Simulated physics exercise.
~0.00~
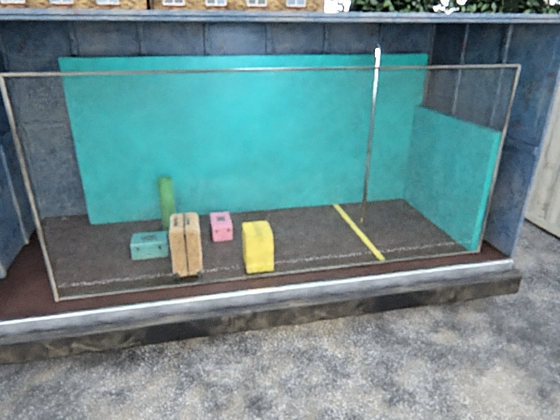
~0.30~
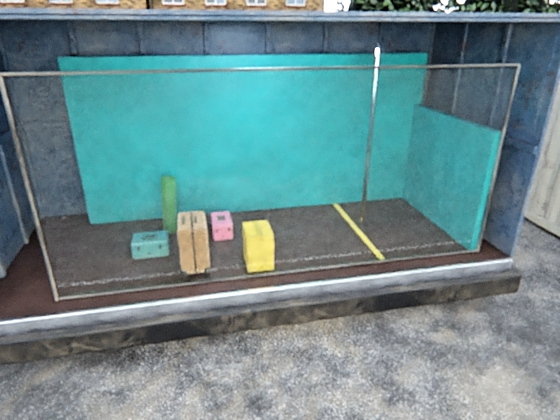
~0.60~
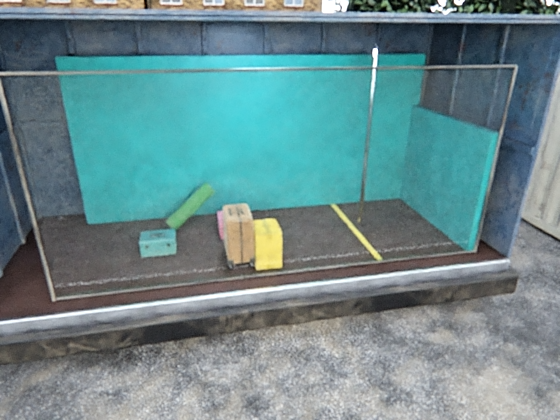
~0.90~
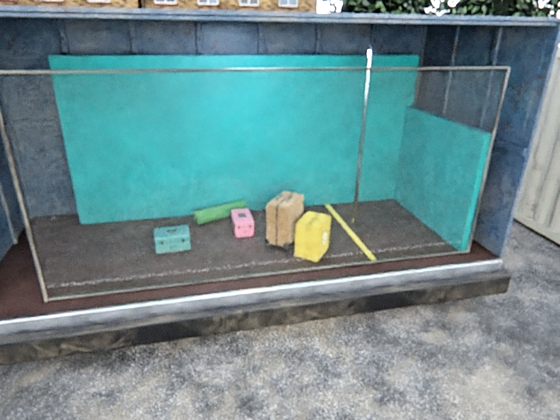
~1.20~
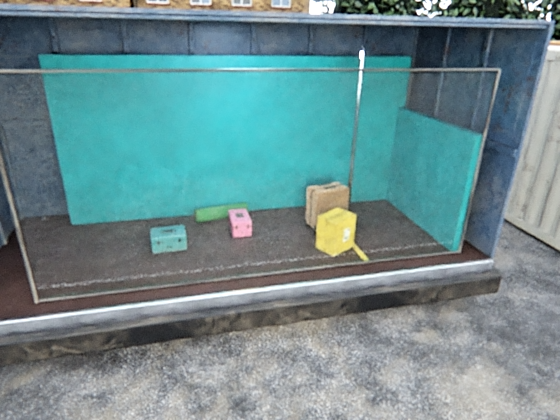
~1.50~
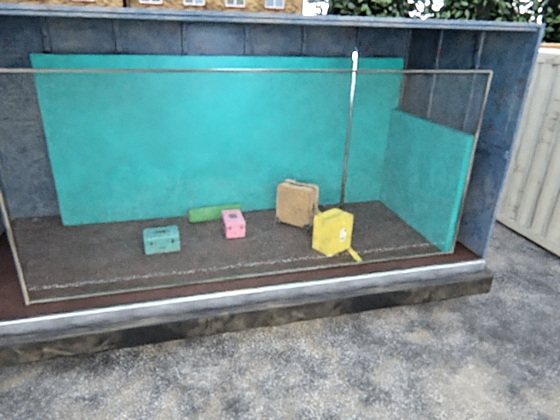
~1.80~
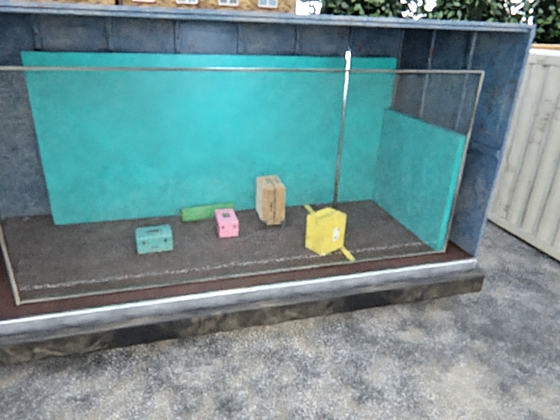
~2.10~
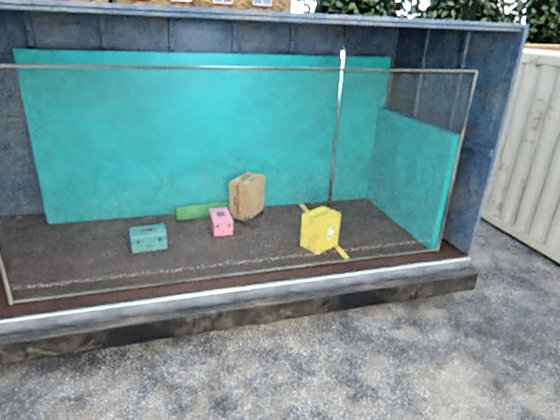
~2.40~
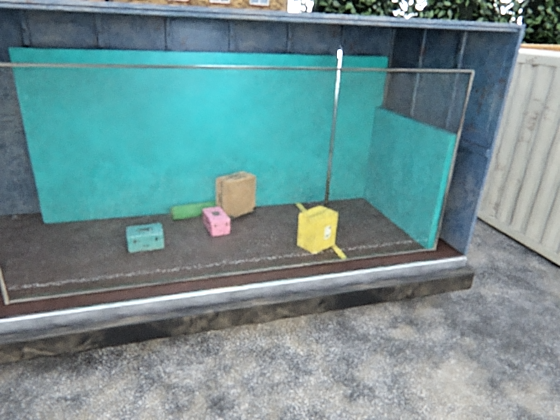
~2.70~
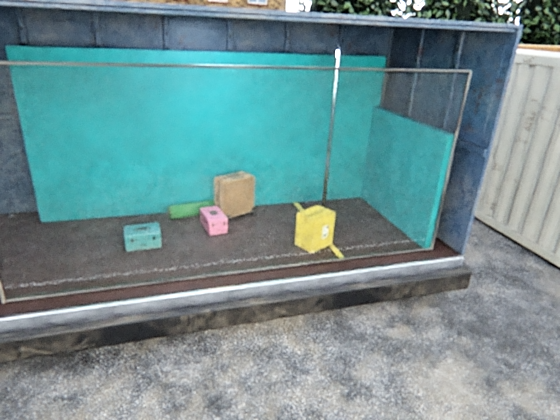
A brown case slides right with the yellow pack, then rolls back left and stops upright.
